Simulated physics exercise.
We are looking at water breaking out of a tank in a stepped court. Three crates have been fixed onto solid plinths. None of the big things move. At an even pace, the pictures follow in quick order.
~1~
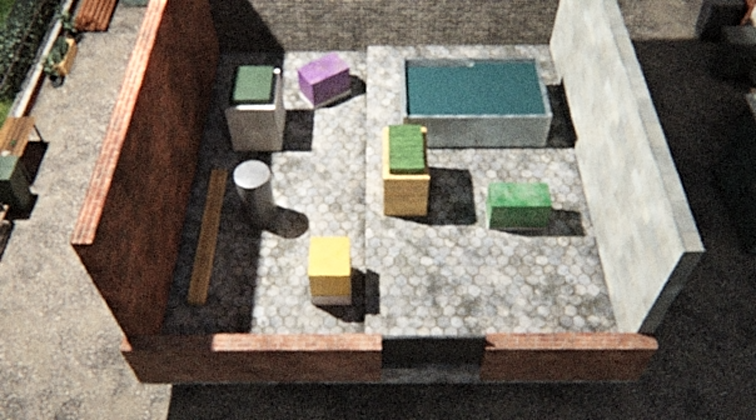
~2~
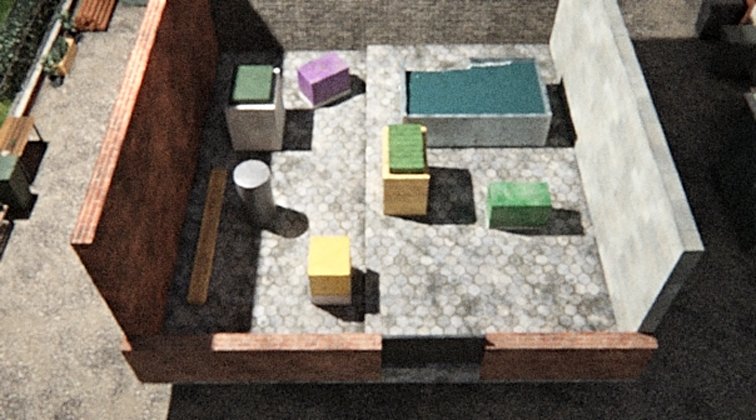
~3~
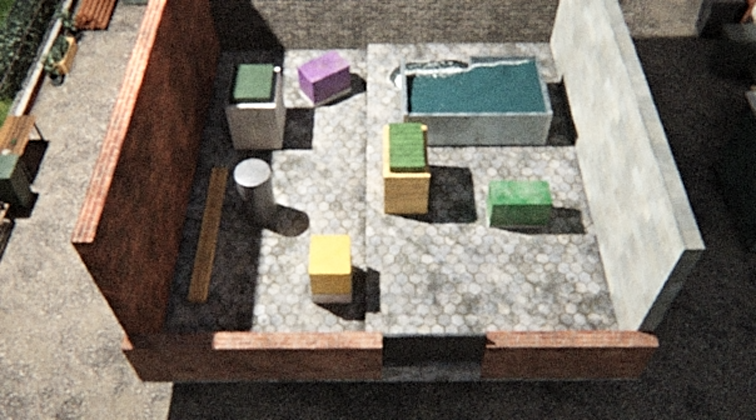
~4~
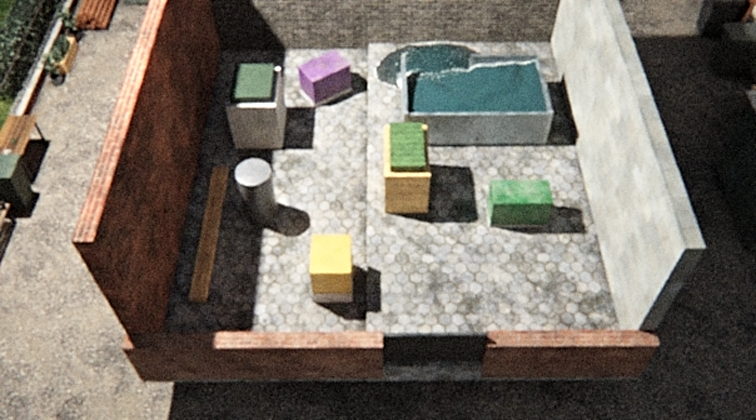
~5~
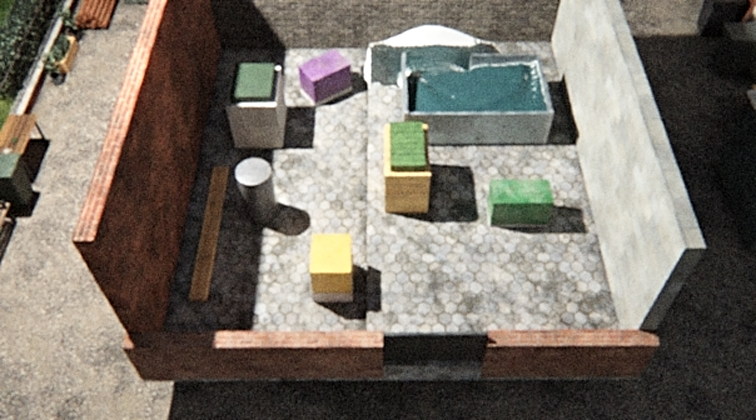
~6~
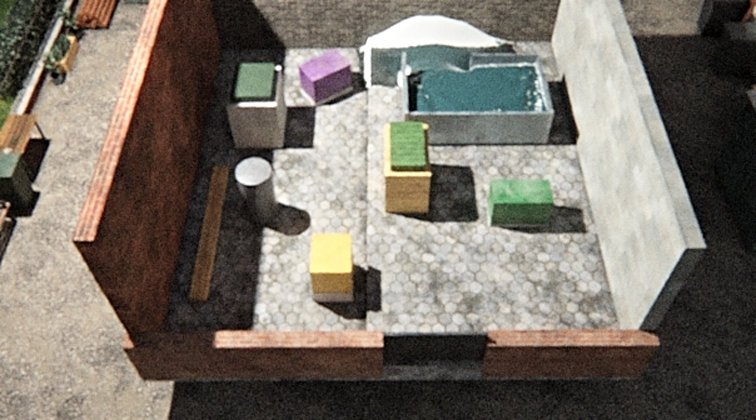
Water pours out over the far side of the tank and spreads behind it.
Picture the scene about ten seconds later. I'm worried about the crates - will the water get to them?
Here is how it goes: The purple crate gets water on it; the green crate gets water on it; the yellow crate is spared.
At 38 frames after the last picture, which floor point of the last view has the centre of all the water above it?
Centre of mass: Roughly (394, 133).
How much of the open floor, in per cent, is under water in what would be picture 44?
65 %, roughly.
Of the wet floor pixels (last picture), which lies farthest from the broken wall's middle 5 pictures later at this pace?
Point: (274, 55) in the last picture's pixels.
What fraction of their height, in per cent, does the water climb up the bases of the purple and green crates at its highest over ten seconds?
About 220 % and 160 %.
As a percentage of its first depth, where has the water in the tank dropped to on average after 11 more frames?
46 per cent or thereabouts.
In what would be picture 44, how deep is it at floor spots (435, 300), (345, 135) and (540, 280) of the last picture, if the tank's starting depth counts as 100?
Approx. values, in order: 0 %, 6 %, 2 %.
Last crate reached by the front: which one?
The yellow-painted one, I reckon.
A moment on, water covers 10 % of the floor; the purple crate water round its plinth, the green crate not reached, the yellow crate not reached.
Next, water covers 25 % of the floor; the purple crate water round its plinth, the green crate not reached, the yellow crate not reached.
Then, water covers 35 % of the floor; the purple crate water round its plinth, the green crate water round its plinth, the yellow crate not reached.
Later, water covers 65 % of the floor; the purple crate water round its plinth, the green crate water round its plinth, the yellow crate water round its plinth.
In the end, water covers 90 % of the floor; the purple crate was topped, the green crate was topped, the yellow crate stayed above the water.
